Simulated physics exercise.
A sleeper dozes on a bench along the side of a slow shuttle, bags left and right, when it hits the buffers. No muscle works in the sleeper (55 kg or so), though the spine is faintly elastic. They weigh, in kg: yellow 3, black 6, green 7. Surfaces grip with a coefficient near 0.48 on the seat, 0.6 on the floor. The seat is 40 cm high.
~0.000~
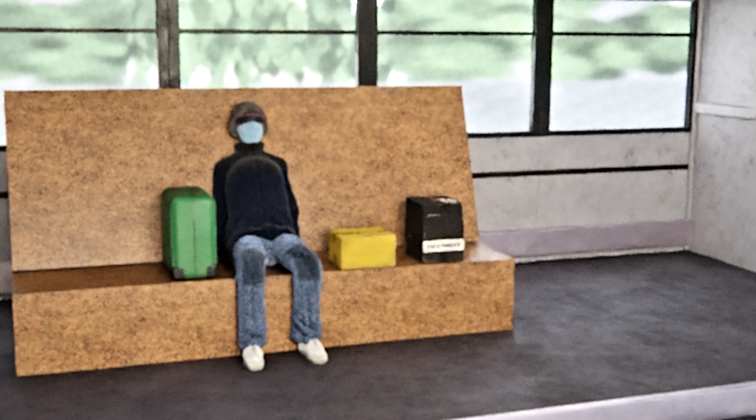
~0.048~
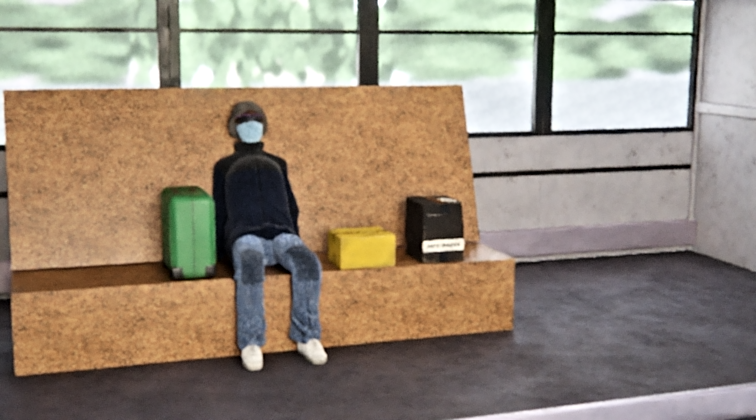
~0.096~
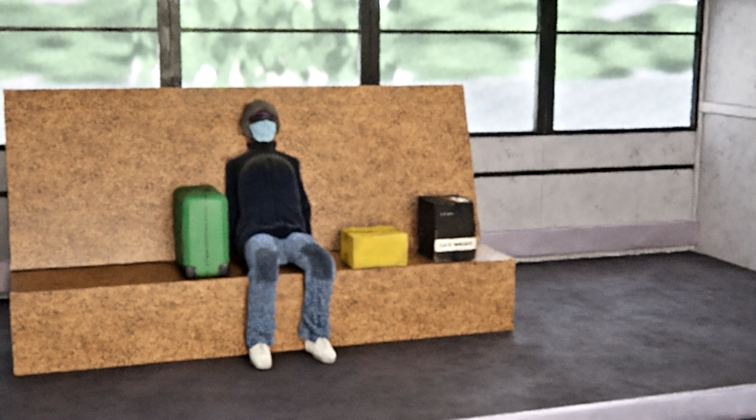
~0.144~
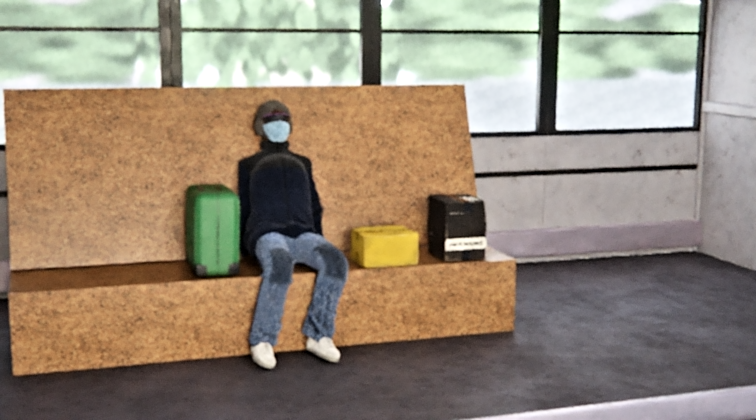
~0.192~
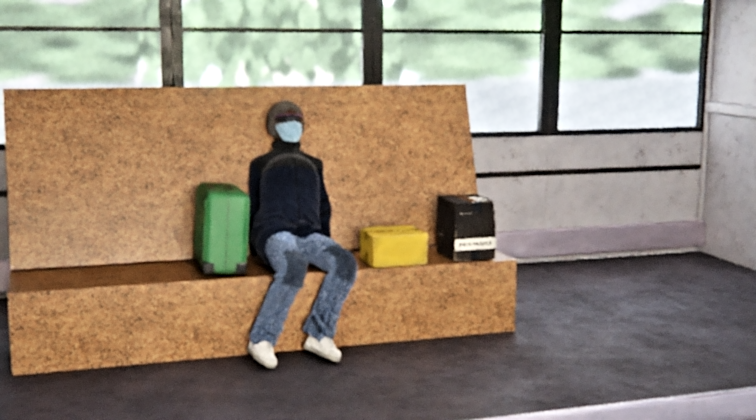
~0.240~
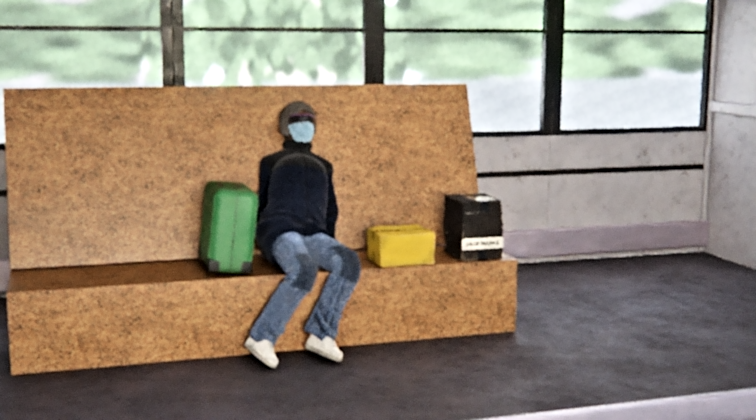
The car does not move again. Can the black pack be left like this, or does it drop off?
Here the black pack remains aboard.
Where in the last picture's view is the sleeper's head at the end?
Around (406, 189).
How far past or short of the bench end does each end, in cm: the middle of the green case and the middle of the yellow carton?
Green case 140 short, yellow carton 60 short.
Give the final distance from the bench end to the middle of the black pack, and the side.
About 15 cm short of it.
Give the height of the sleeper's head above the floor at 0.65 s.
Roughly 90 cm.
After 0.40 s the black pack is 14 cm short of the bench end, tilted 0°, near (482, 226) in the last picture's view; the yellow carton 57 cm short of the bench end, tilted 0°.
After 0.65 s the black pack is 14 cm short of the bench end, tilted 0°, near (482, 226) in the last picture's view.
After 1.05 s the black pack is 14 cm short of the bench end, tilted 0°, near (482, 226) in the last picture's view; the yellow carton 57 cm short of the bench end, tilted 0°.
Final state at 1.9 s, yellow carton stays on; black pack stays on; green case stays on; sleeper's hips keep to the seat.
